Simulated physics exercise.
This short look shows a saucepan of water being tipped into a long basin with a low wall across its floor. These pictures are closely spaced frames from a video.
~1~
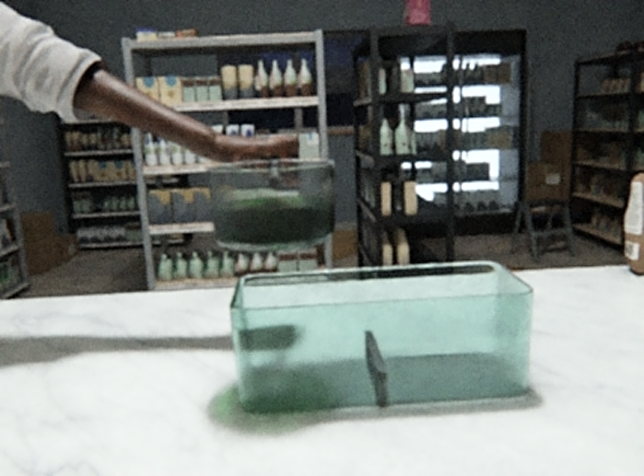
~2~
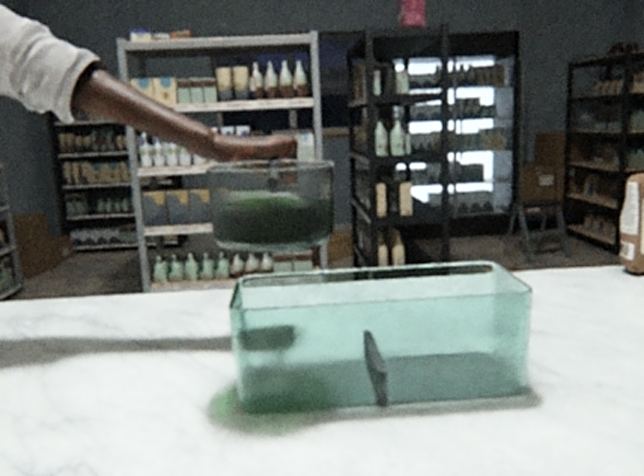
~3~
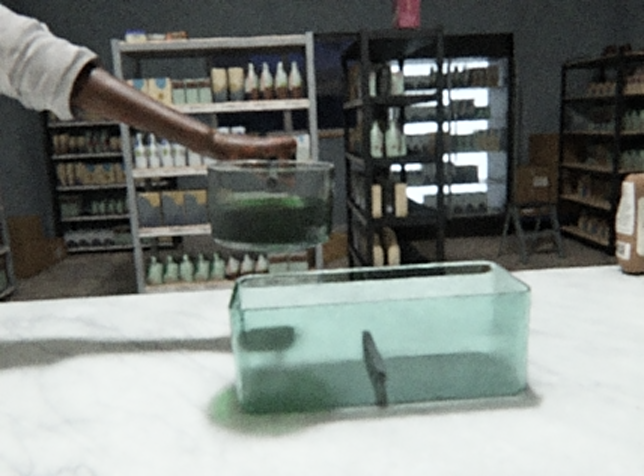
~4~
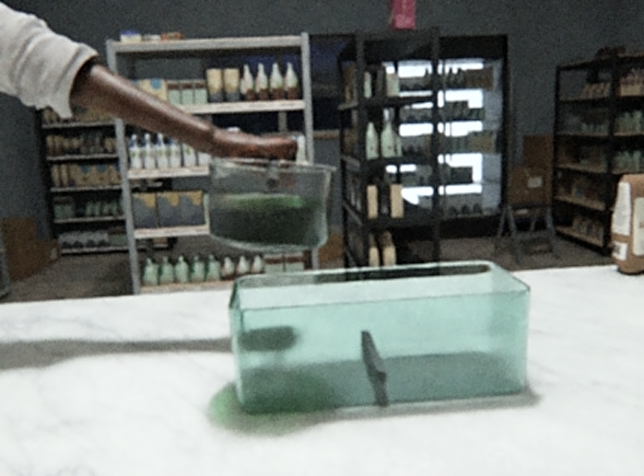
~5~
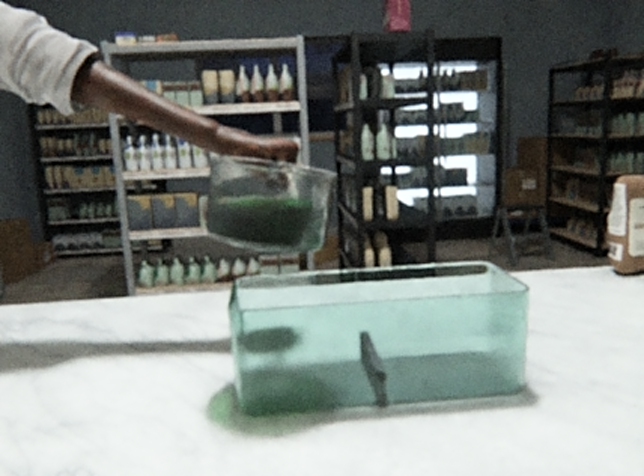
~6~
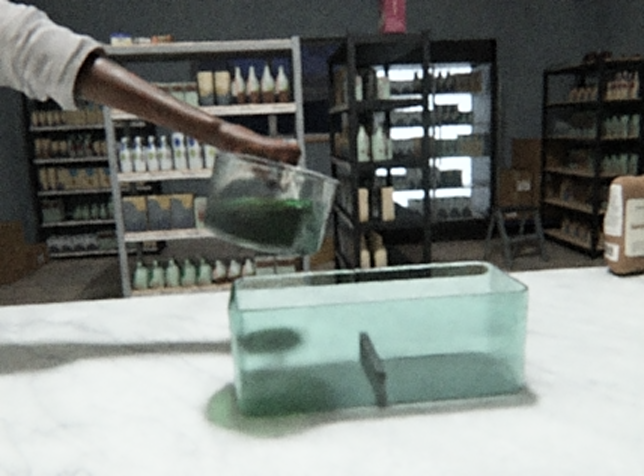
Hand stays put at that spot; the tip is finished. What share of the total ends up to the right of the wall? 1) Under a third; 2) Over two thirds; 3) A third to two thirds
A third to two thirds.
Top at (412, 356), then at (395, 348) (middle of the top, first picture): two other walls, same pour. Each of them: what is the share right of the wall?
Note - case one near 10 %, case two near 20 %.
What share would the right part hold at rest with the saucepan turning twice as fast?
Something like 35 in a hundred.
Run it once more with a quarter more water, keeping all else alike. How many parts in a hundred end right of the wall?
Result: Around 65 per cent.
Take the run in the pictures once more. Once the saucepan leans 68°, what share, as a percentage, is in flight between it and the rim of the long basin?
Roughly 20 percent.
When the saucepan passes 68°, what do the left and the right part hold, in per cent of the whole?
On the left 0 %, on the right 5 %.
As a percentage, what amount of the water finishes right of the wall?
Share: Roughly 55 %.
A moment on, the tilt is 68° and 76 per cent is still to pour, 2 is left of the wall and 4 right of it.
Next, the tilt is 99° and 19 per cent is still to pour, 21 is left of the wall and 51 right of it.
Then the tilt is 107° and 1 per cent is still to pour, 44 is left of the wall and 54 right of it.
Later the tilt is 107° and 0 per cent is still to pour, 45 is left of the wall and 55 right of it.
At rest 45 per cent lies left of the wall, 55 right of it and 0 outside.
